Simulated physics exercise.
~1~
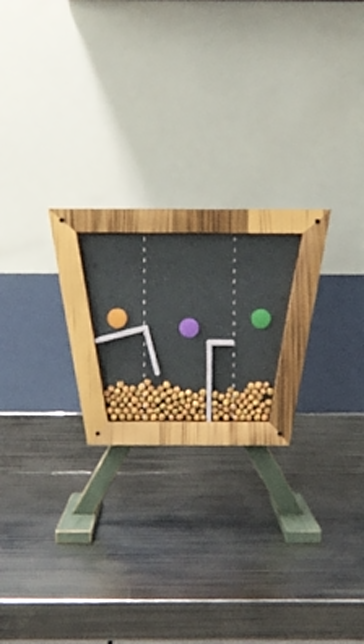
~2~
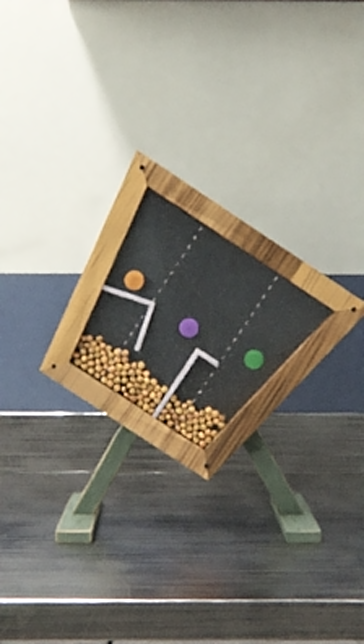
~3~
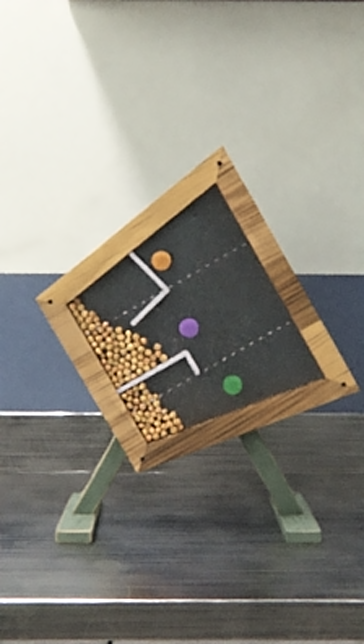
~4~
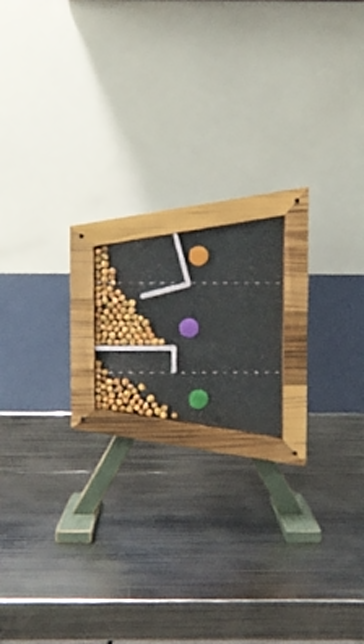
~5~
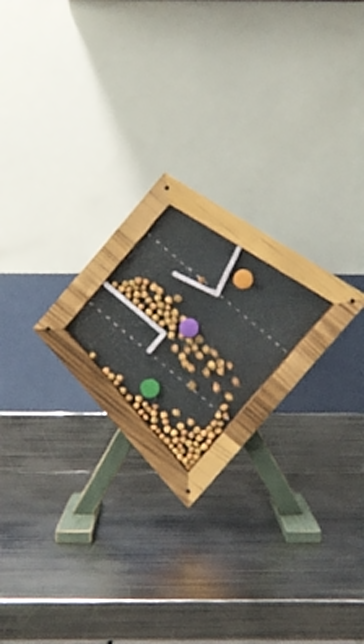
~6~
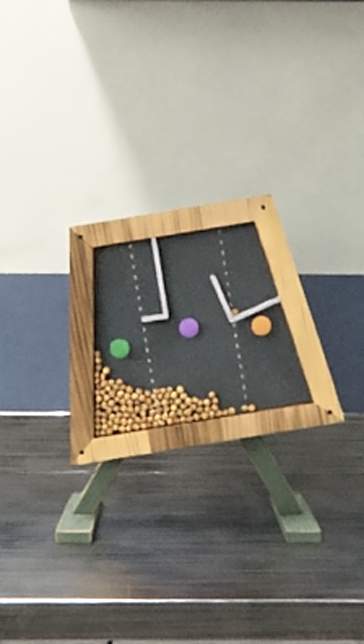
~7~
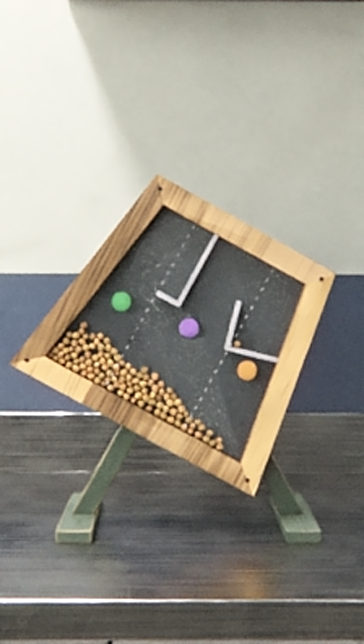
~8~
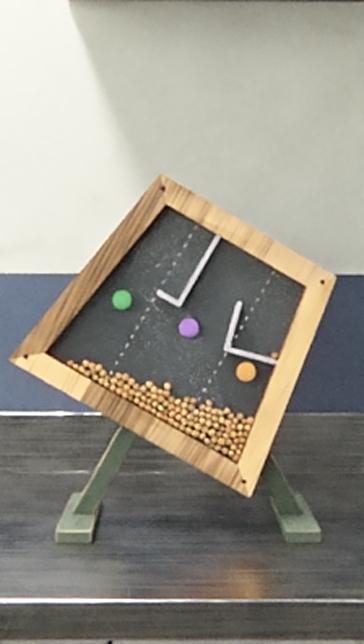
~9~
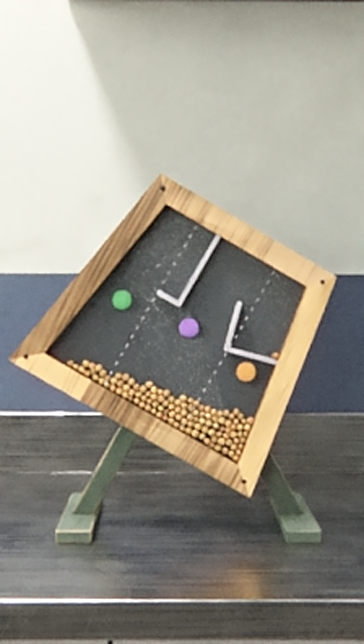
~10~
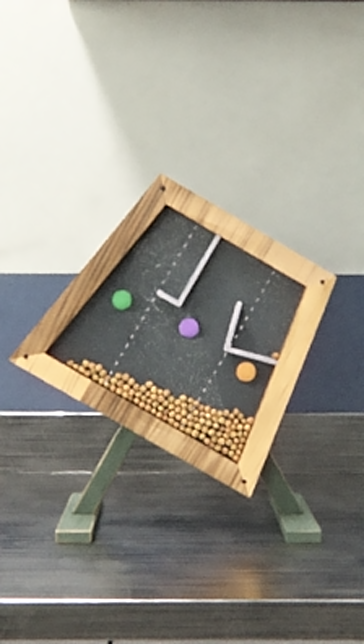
The clip opens on a wood-framed case with a dark panel on green legs, its small round beads lying along the bottom below orange, purple and green dots. The case tips clockwise, and the beads bank up toward the left, some caught by a bent white bar. It keeps turning the same way, and the held beads spill past the purple dot. As it turns nearly upside down, they gather at the lower left, beneath the green dot. It stops at a slant, the beads slide down to the right, and they rest still, heaped deepest below the orange dot.
